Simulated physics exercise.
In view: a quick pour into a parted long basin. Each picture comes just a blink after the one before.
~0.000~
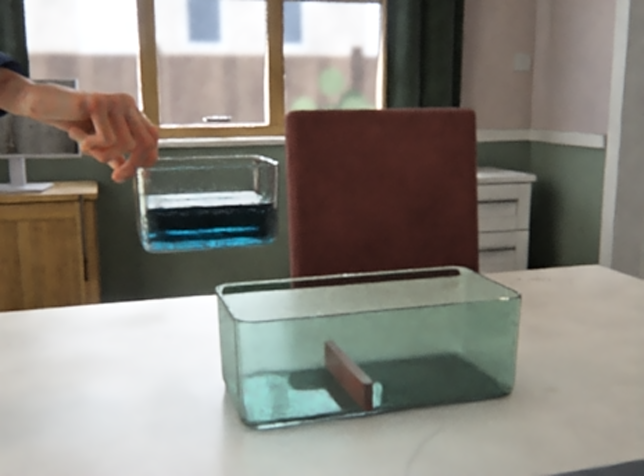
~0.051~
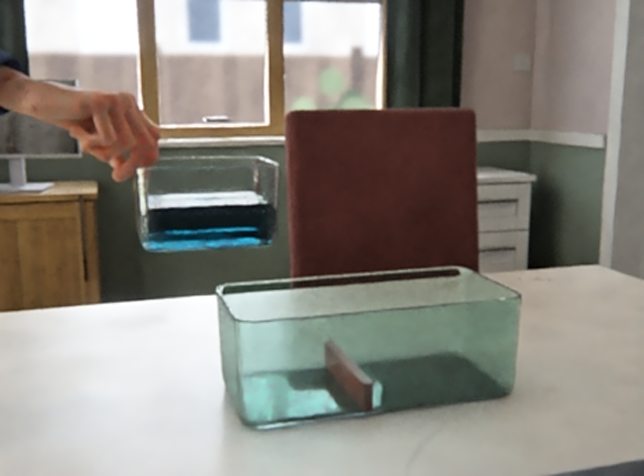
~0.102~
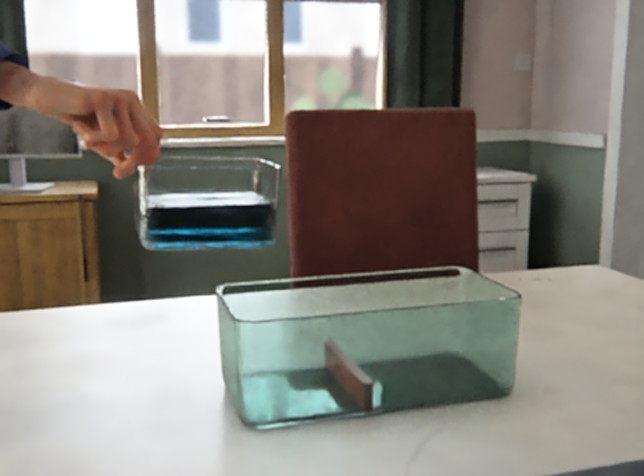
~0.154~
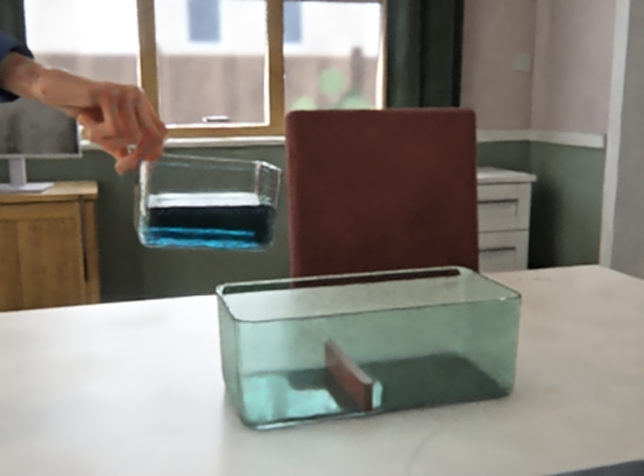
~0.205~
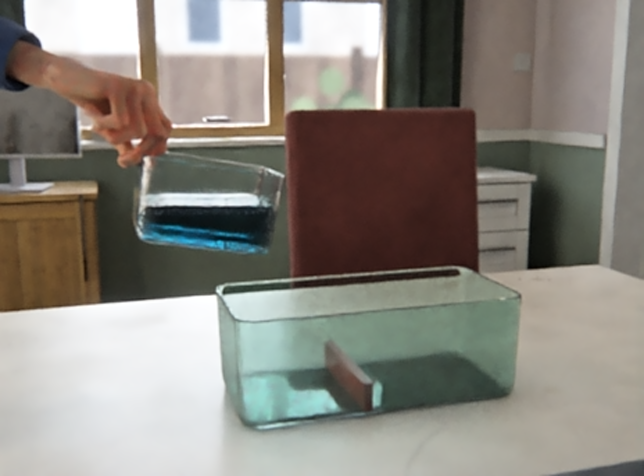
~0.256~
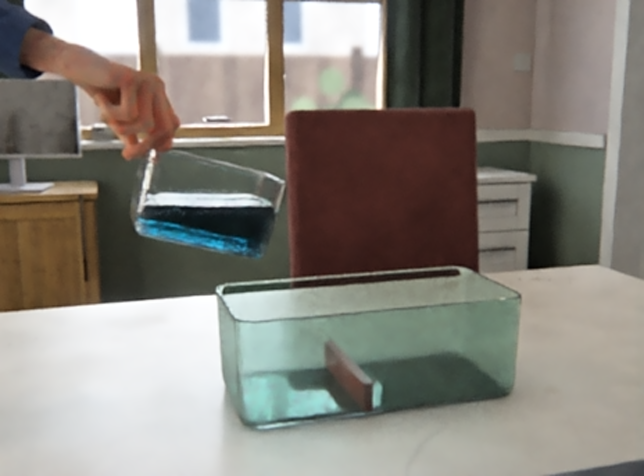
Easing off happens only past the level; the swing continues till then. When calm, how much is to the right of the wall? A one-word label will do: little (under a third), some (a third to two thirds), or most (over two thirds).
Little.
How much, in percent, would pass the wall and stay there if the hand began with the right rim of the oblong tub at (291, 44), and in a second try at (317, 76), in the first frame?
Start one gives some 50 %, start two some 60 %.
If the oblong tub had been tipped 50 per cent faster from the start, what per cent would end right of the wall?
Near 20 in a hundred.
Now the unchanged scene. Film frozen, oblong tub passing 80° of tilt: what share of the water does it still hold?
I'd put it near 55 %.
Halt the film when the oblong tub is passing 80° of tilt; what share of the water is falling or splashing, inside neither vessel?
About 30 per cent.
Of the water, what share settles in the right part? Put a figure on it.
15 %.
A moment on, the oblong tub is tipped on its side and 53 per cent is still to pour, 15 is left of the wall and 0 right of it.
Next, the oblong tub is tipped right over and 7 per cent is still to pour, 80 is left of the wall and 5 right of it.
Then the oblong tub is tipped right over and 0 per cent is still to pour, 87 is left of the wall and 13 right of it.
Later the oblong tub is tipped right over and 0 per cent is still to pour, 87 is left of the wall and 13 right of it.
In the end 87 per cent lies left of the wall, 13 right of it and 1 outside.
